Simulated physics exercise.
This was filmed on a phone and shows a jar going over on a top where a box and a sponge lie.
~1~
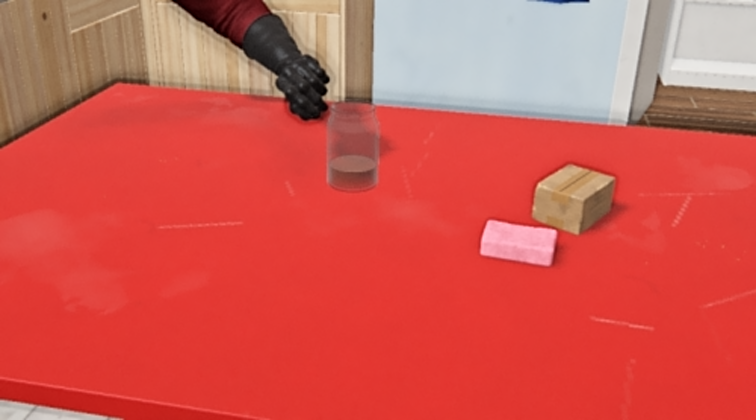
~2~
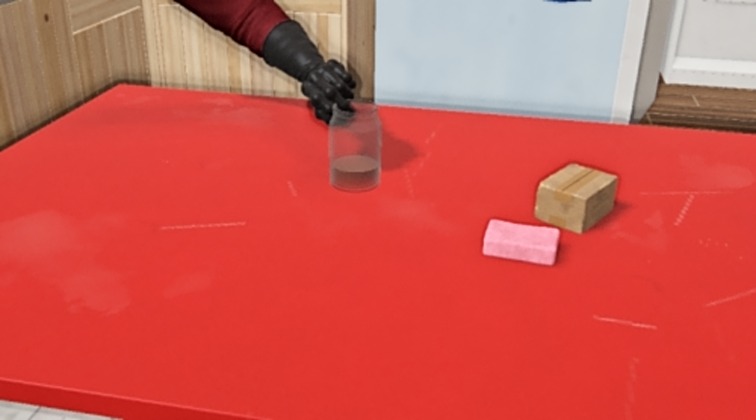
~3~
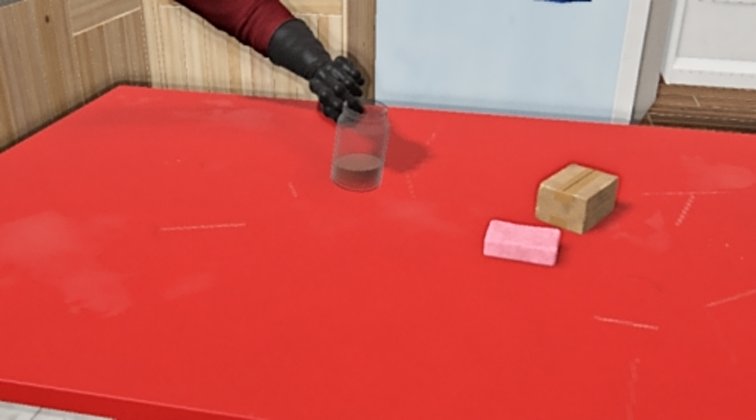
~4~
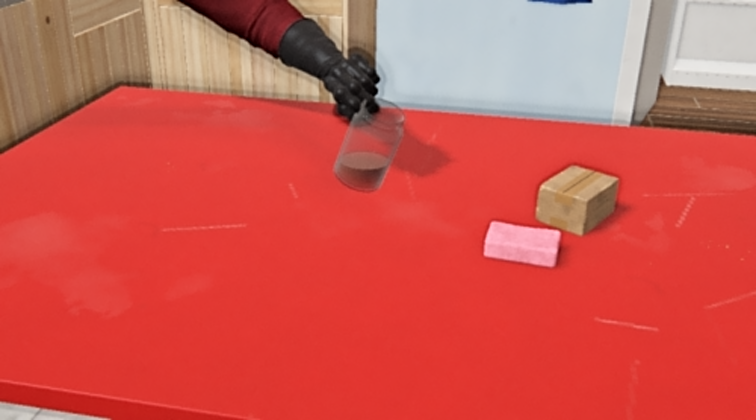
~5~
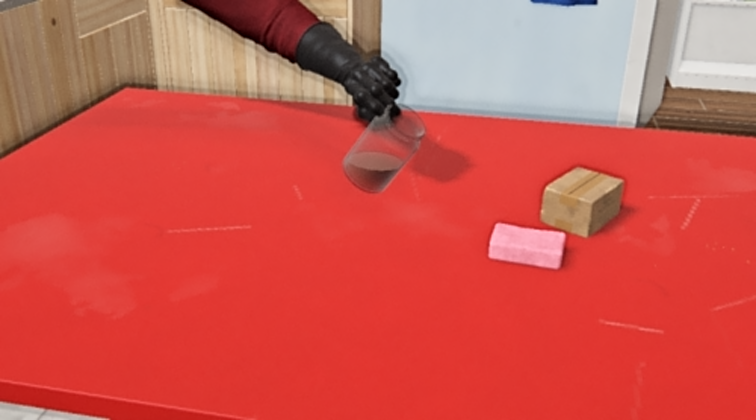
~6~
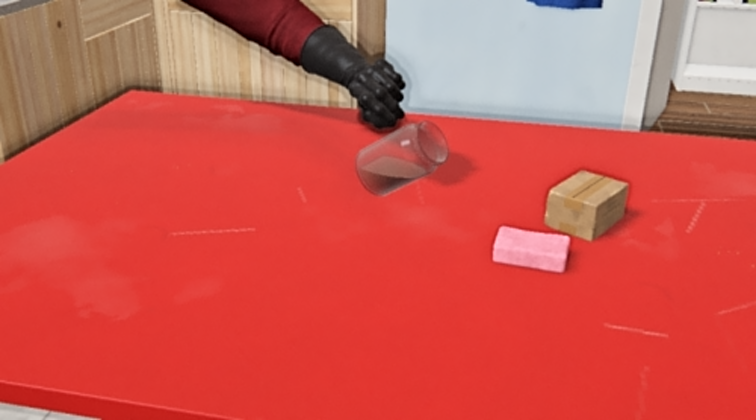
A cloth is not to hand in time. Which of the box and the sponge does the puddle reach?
The box gets caught in it I'd say; the sponge gets caught in it I'd say.
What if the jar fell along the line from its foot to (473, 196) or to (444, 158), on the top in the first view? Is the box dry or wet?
On the first try it is hit by the spill, and on the second try it avoids the spill.
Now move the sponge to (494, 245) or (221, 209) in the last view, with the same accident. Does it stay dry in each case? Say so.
In the first spot it gets hit, in the second spot it stays clear.
Shortly, the puddle covers about as much as a saucer; the box is soaking at its edge; the sponge is soaking at its edge.
Then, the puddle covers about as much as a plate; the box is soaking at its edge; the sponge is soaking at its edge.
At the finish, the puddle covers about as much as a plate; the box is soaking at its edge; the sponge is soaking at its edge.
